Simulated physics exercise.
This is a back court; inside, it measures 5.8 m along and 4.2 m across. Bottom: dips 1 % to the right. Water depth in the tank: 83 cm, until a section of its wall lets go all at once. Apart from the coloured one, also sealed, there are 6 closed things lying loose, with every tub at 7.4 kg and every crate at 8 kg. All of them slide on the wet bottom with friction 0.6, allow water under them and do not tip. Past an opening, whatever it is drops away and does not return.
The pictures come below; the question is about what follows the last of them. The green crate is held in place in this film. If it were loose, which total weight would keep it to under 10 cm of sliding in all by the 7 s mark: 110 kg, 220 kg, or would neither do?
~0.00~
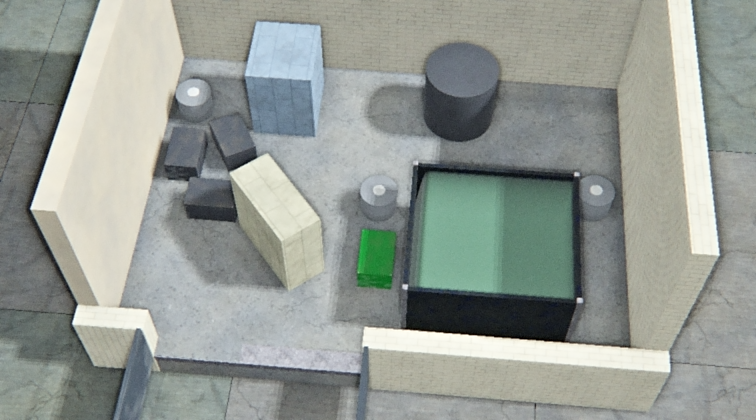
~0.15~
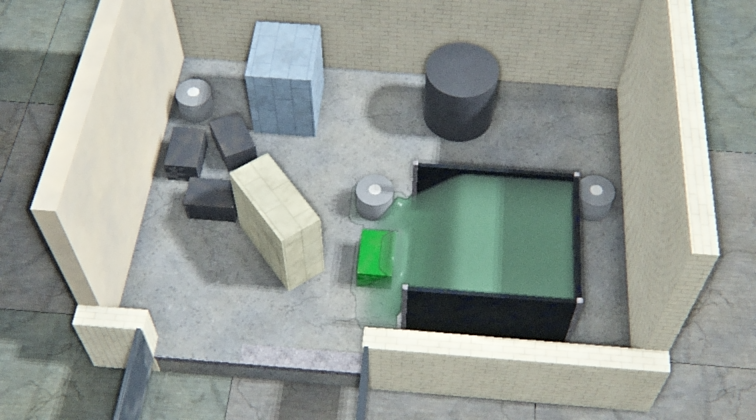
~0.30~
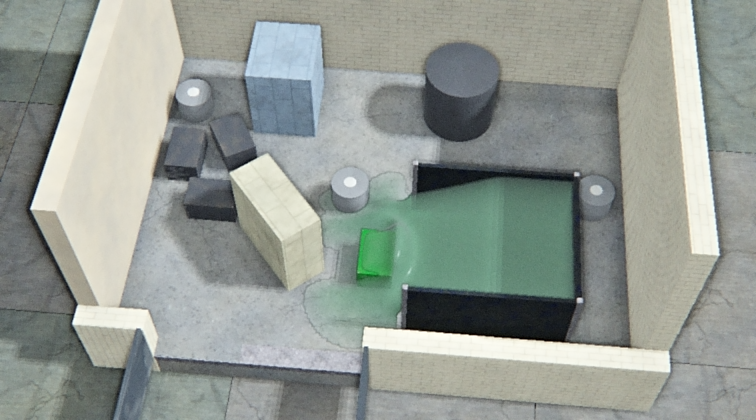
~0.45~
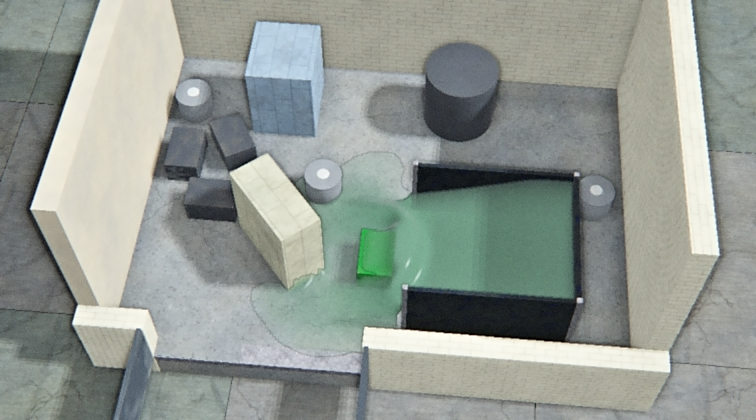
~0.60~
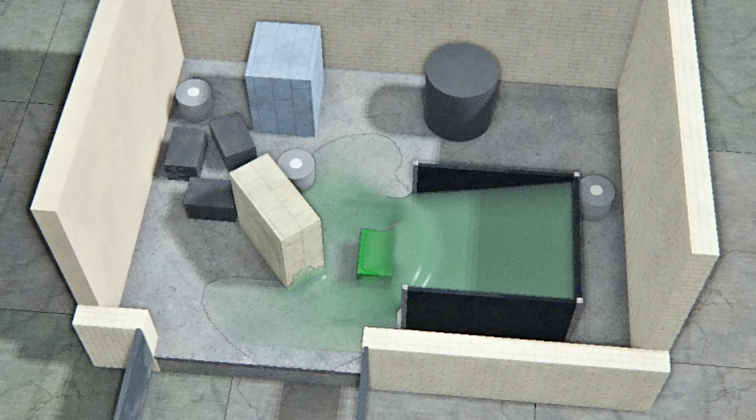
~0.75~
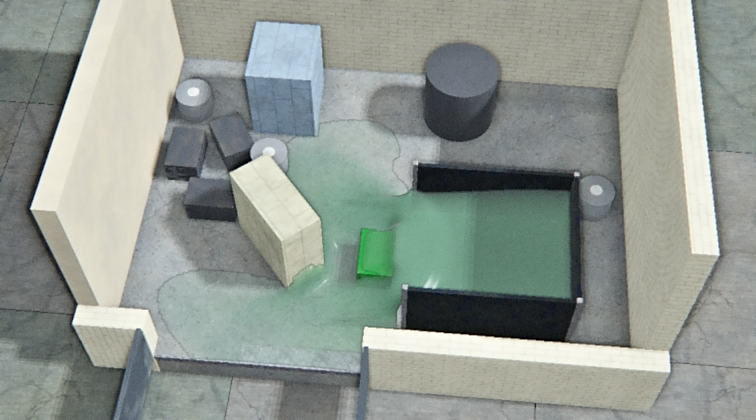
220 kg, not the lighter one.
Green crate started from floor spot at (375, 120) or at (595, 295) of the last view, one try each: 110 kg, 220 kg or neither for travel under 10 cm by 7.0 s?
Light one suffices, then light one suffices.
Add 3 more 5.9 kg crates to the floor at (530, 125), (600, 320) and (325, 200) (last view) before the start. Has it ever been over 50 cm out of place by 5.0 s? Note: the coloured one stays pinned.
One after another they come out within the mark, within the mark, beyond the mark.
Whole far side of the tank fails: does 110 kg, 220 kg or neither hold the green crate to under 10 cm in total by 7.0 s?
Then, in short, the smaller is plenty.
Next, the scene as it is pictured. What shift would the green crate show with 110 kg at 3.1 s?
Roughly 40 cm.
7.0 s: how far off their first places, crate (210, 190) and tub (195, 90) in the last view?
First one gone out, second one 20 cm.
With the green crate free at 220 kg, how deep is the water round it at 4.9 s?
Depth: Approx. 11 cm.
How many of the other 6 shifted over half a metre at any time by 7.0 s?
It works out to 5.
After 1.4 s the green crate would be 42 cm from its start with 110 kg and 0 cm from its start with 220 kg; 23 cm of water round it then.
After 3.1 s the green crate would be 42 cm from its start with 110 kg and 0 cm from its start with 220 kg; 13 cm of water round it then.
After 4.9 s the green crate would be 42 cm from its start with 110 kg and 0 cm from its start with 220 kg; 11 cm of water round it then.
After 7.0 s the green crate would be 42 cm from its start with 110 kg and 0 cm from its start with 220 kg; 10 cm of water round it then.
